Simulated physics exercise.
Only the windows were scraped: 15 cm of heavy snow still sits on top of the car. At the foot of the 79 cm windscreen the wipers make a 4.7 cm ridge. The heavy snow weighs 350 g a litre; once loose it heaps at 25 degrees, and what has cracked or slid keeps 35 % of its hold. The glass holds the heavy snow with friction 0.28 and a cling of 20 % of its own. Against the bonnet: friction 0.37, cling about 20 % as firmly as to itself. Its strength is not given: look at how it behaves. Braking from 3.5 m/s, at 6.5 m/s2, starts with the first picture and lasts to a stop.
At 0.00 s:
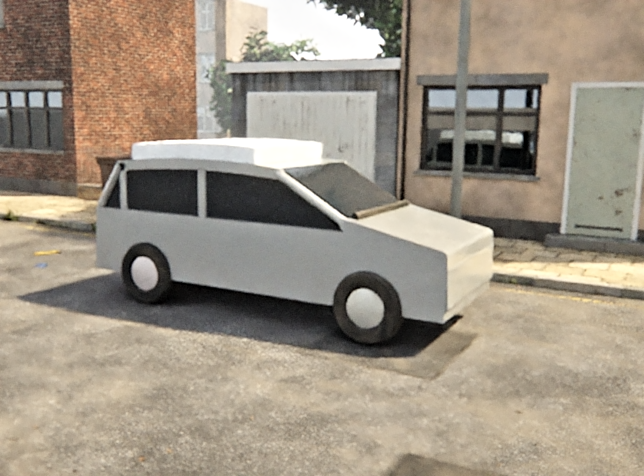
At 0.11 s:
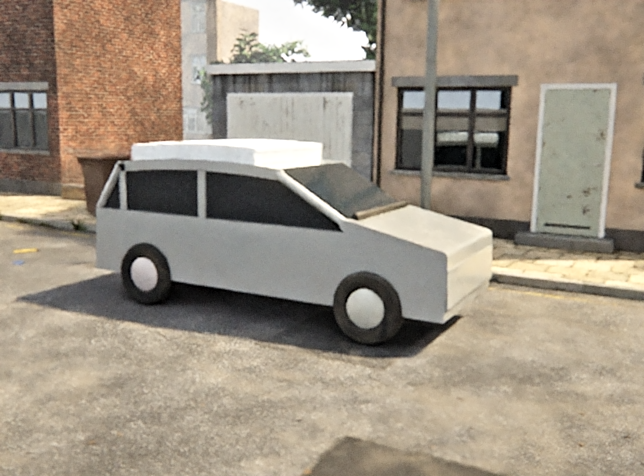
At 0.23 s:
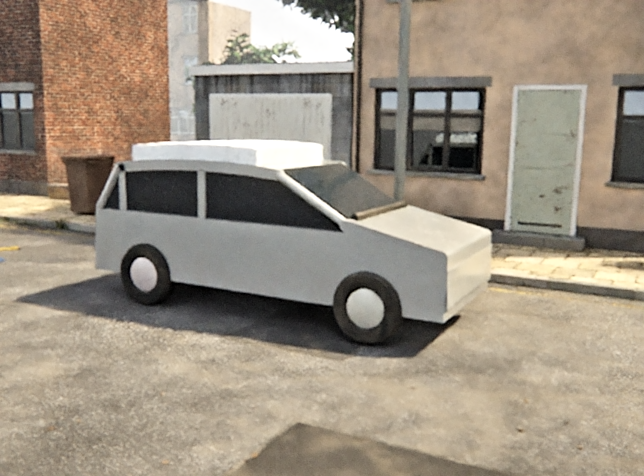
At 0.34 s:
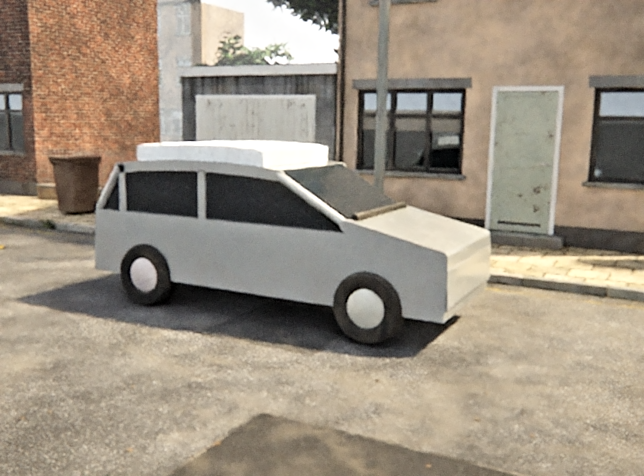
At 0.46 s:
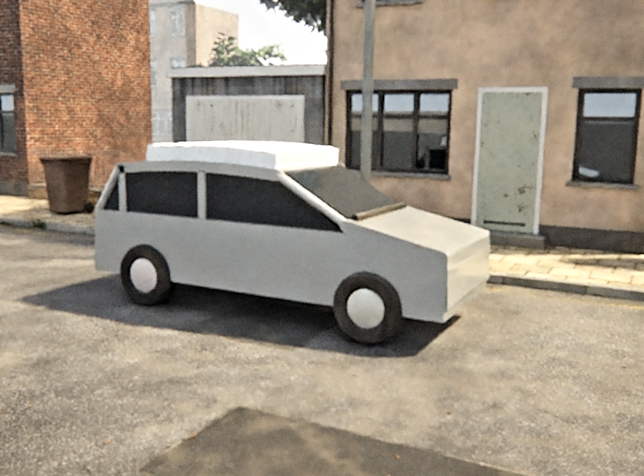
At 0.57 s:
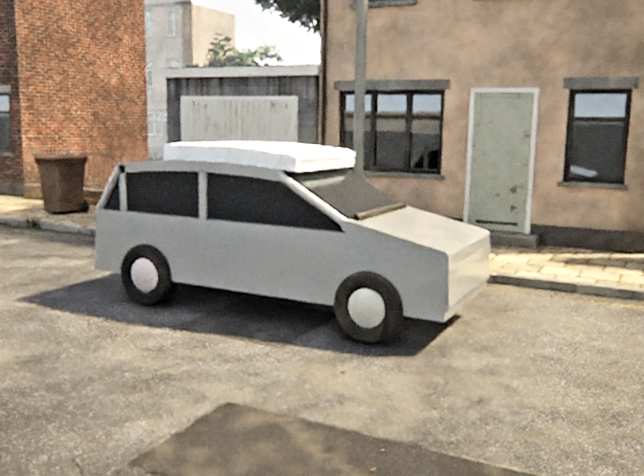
A thick white slab of snow slides forward on the braking car's roof, overhanging the windscreen.
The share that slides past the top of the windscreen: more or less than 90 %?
The share that slides past the top of the windscreen is more than 90 %.
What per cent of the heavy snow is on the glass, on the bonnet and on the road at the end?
About 14 % on the glass, 30 % on the bonnet, 55 % on the road.
After 0.89 s, 38 % of the snow is on the roof, 50 % on the glass, 12 % on the bonnet and none has gone off the nose.
After 1.27 s, none of the snow is on the roof, 36 % on the glass, 63 % on the bonnet and 1 % has gone off the nose.
After 1.66 s, none of the snow is on the roof, 14 % on the glass, 68 % on the bonnet and 18 % has gone off the nose.
After 2.04 s, none of the snow is on the roof, 14 % on the glass, 44 % on the bonnet and 42 % has gone off the nose.
After 2.70 s, none of the snow is on the roof, 14 % on the glass, 32 % on the bonnet and 54 % has gone off the nose.
